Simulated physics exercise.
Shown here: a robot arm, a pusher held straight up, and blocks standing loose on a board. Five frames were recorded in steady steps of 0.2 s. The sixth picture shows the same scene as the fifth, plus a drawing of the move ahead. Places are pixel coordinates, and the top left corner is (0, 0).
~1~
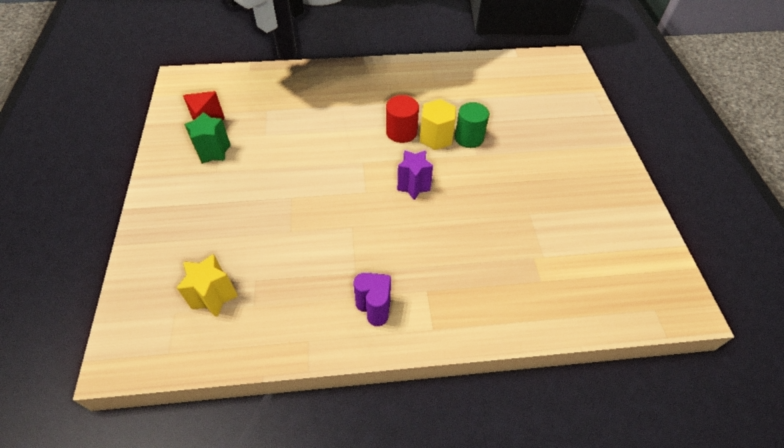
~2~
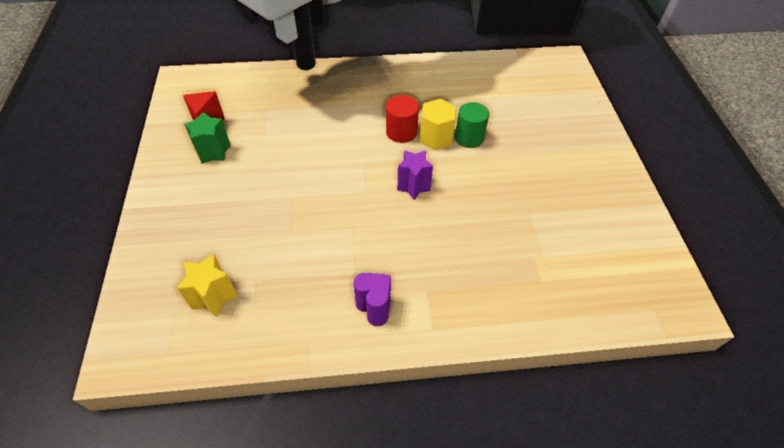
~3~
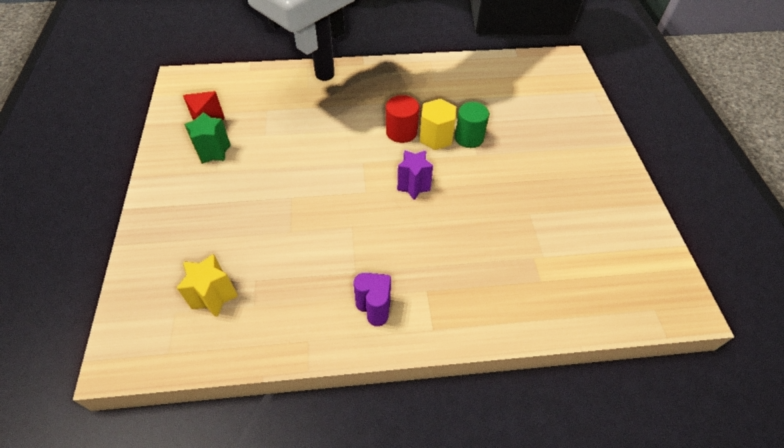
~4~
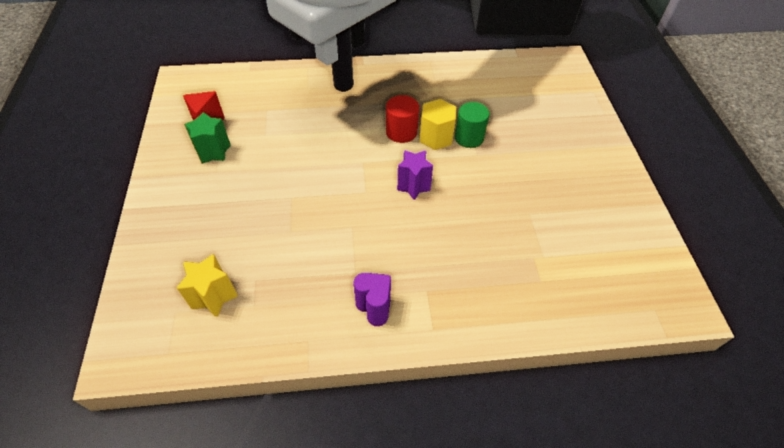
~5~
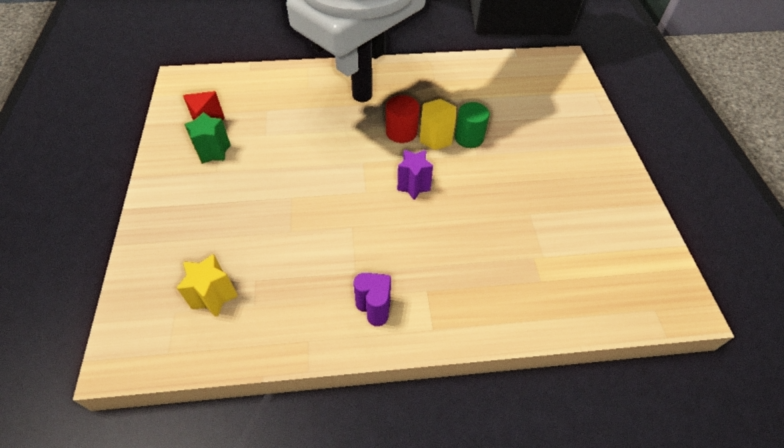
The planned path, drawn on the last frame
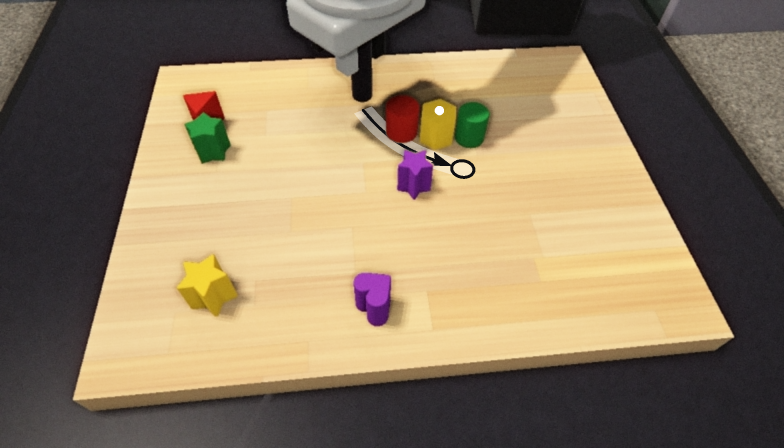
A robot arm with a dark upright pusher enters at the top and glides right and slightly toward the viewer, its shadow sweeping over motionless blocks. The fixed view looks down on a pale wooden board on a dark surface. Red, yellow and green blocks line up above a purple star, with red and green blocks upper left, a yellow star lower left and a purple heart near the bottom.
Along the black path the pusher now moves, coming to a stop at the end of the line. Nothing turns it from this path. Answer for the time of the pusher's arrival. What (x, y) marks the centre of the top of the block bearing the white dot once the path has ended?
My prediction: (492, 106).
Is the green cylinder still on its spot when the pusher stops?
No.
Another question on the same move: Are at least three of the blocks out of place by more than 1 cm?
The answer is yes.
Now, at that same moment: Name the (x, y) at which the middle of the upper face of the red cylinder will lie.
At the end it should sit near (488, 129).
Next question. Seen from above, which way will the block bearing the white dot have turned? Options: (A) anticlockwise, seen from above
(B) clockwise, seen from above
Option A.
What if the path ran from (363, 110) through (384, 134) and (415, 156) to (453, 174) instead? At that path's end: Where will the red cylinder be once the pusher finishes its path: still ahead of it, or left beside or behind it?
It escapes to one side.
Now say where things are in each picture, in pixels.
Tip of the pusher at (288, 55), middles of tops, red cylinder at (403, 105), purple star at (416, 161), yellow hexagonal block at (439, 111), green cylinder at (474, 111), in the first frame.
Pusher at (306, 66), nothing pushed, in the second frame.
Pusher at (325, 76), nothing pushed, in the third frame.
Pusher at (344, 87), nothing pushed, in the fourth frame.
Pusher at (362, 97), red cylinder at (403, 105), purple star at (416, 161), yellow hexagonal block at (439, 111), green cylinder at (474, 111), in the fifth frame.
The line goes from (363, 110) by way of (387, 134) and (421, 155) to (463, 169); the dot is on the yellow hexagonal block.
The first path, step by step. One third of the way, pusher at (387, 122); red cylinder at (415, 111); yellow hexagonal block at (449, 112); green cylinder at (481, 111).
Two thirds of the way, pusher at (422, 142); red cylinder at (451, 124); yellow hexagonal block at (478, 112), turned 35° anticlockwise; green cylinder at (509, 106).
At the end, pusher at (465, 156); red cylinder at (488, 129); purple star unmoved; yellow hexagonal block at (492, 106), turned 70° anticlockwise; green cylinder at (522, 99).
